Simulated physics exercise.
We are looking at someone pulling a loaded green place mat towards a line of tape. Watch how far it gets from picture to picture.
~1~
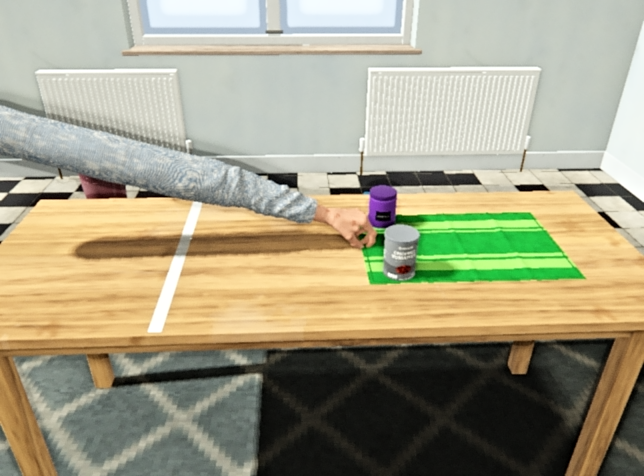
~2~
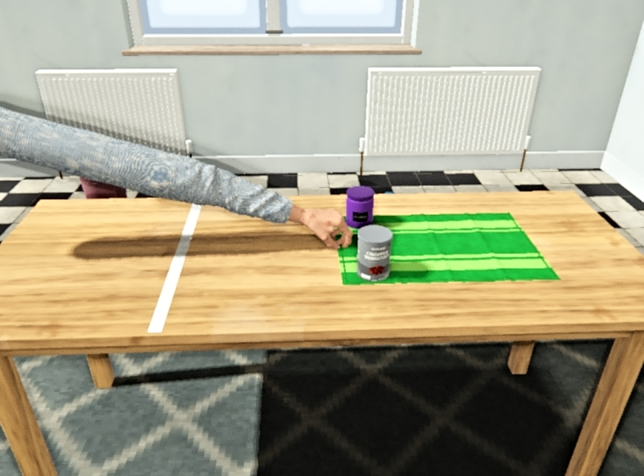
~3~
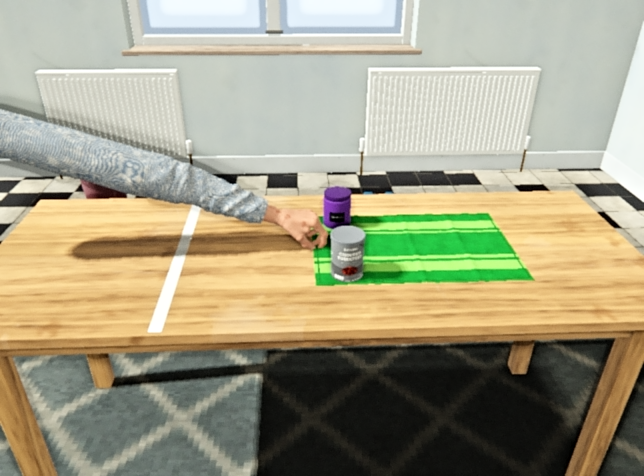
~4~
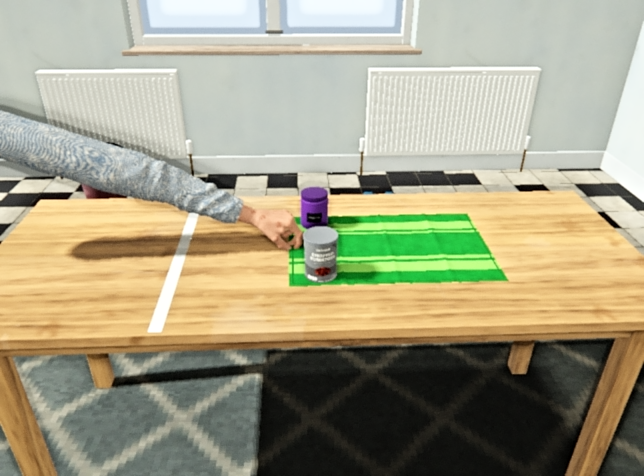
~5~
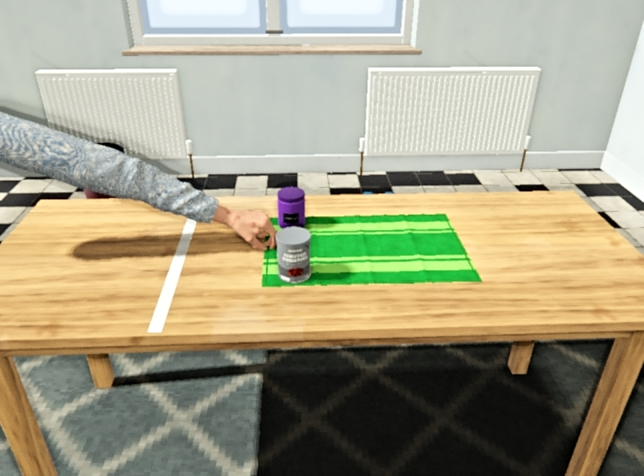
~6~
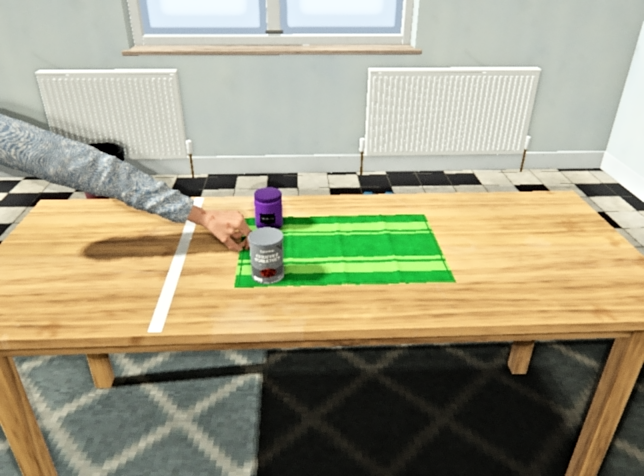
A hand drags a green place mat carrying a grey tin and purple jar leftward across a table.
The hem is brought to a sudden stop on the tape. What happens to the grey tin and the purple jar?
In the end the grey tin shoots off the front. The purple jar slides clear of the cloth.
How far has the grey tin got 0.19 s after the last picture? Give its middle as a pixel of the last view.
Near (168, 258).
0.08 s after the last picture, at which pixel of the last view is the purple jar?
Around (232, 210).
Then, 0.08 s after the last picture, hem short of the tape; grey tin on the cloth near (224, 257); purple jar on the cloth near (232, 210).
Then, 0.19 s after the last picture, hem at the tape; grey tin ahead of the hem near (168, 258); purple jar ahead of the hem near (185, 211).
At rest, hem at the tape; grey tin ahead of the hem near (100, 261); purple jar ahead of the hem near (126, 213). The grey tin slides clear of the cloth and the purple jar leaves the cloth.
